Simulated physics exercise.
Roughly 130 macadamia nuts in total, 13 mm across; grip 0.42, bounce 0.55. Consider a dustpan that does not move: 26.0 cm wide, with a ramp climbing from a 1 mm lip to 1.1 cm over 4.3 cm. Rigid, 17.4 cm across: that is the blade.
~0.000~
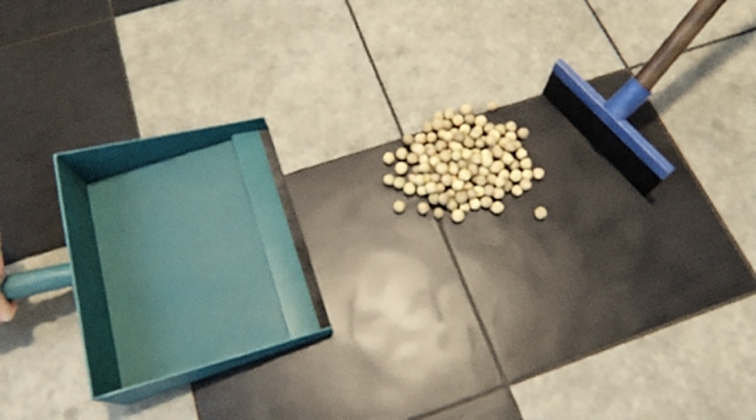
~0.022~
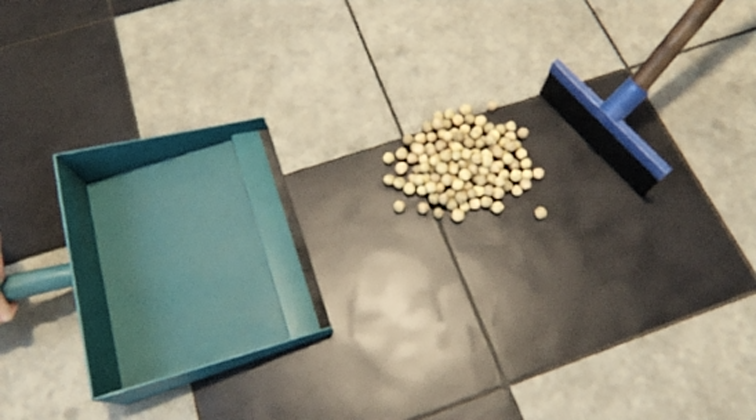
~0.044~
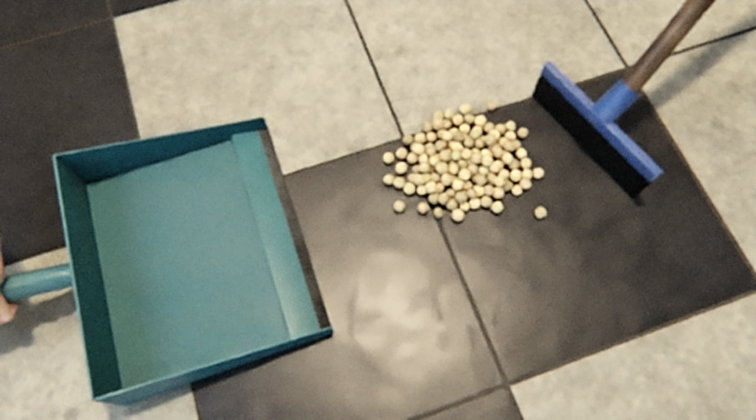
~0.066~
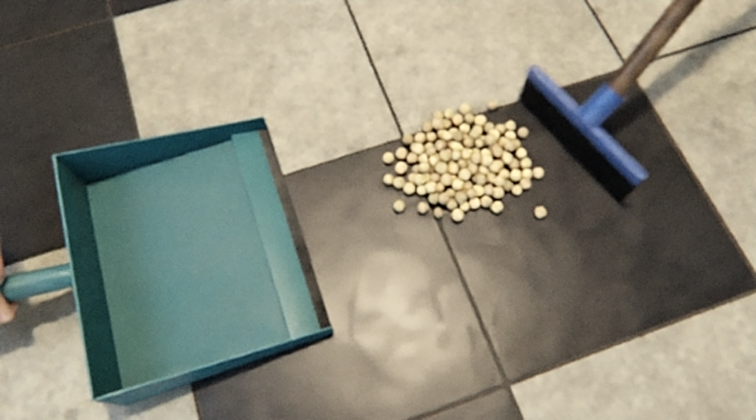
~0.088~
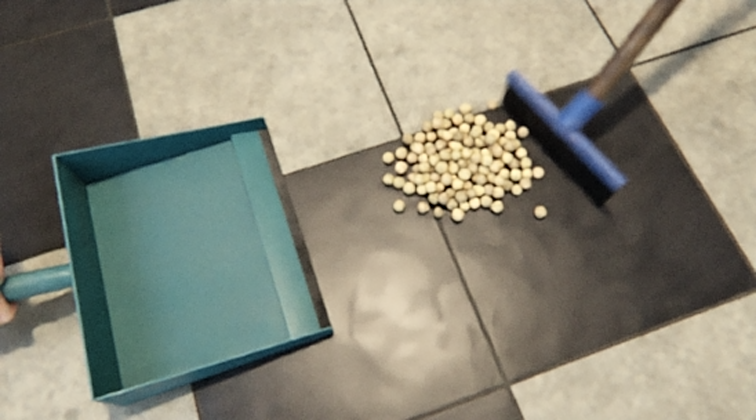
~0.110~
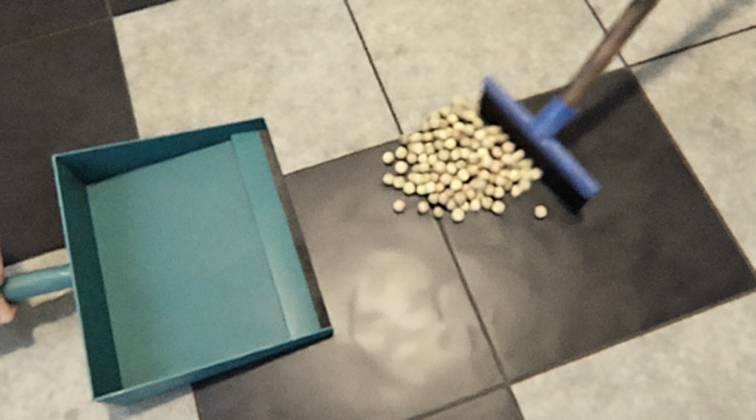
Blue squeegee-like blade on a handle sliding left across dark floor tiles and pressing into a pile of round, pale nuts.
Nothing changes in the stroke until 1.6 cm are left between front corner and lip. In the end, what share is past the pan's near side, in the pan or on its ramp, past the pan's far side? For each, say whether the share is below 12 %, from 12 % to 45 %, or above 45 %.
Outcome: Past the pan's near side: You'll see a middling helping of it there; in the pan or on its ramp: You'll see a big helping of it there; past the pan's far side: You'll see just a dash of it there.
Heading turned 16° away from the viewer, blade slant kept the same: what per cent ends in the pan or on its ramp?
I'd expect close to 40 percent.
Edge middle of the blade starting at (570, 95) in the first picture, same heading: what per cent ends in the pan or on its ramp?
Close to 35 in a hundred.
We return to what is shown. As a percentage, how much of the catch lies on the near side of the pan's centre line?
Around 60 percent.
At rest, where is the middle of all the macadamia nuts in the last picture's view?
My guess is close to (159, 308).
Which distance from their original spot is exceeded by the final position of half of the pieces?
It works out to some 36 cm.
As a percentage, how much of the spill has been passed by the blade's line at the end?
Estimate: Near 5 %.
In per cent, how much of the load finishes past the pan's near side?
Roughly 15 per cent.
After 0.21 s, middle of the blade 13 cm from the lip; 0 % over the lip, far side 5 %, near side 5 %.
After 0.27 s, middle of the blade 6 cm from the lip; 5 % over the lip, far side 5 %, near side 5 %.
After 0.48 s, middle of the blade 4 cm from the lip; 75 % over the lip, far side 5 %, near side 15 %.
In the end, at 1.9 s, near side 15 %, pan 55 %, far side 5 %, in front of the lip or behind the blade 20 %.
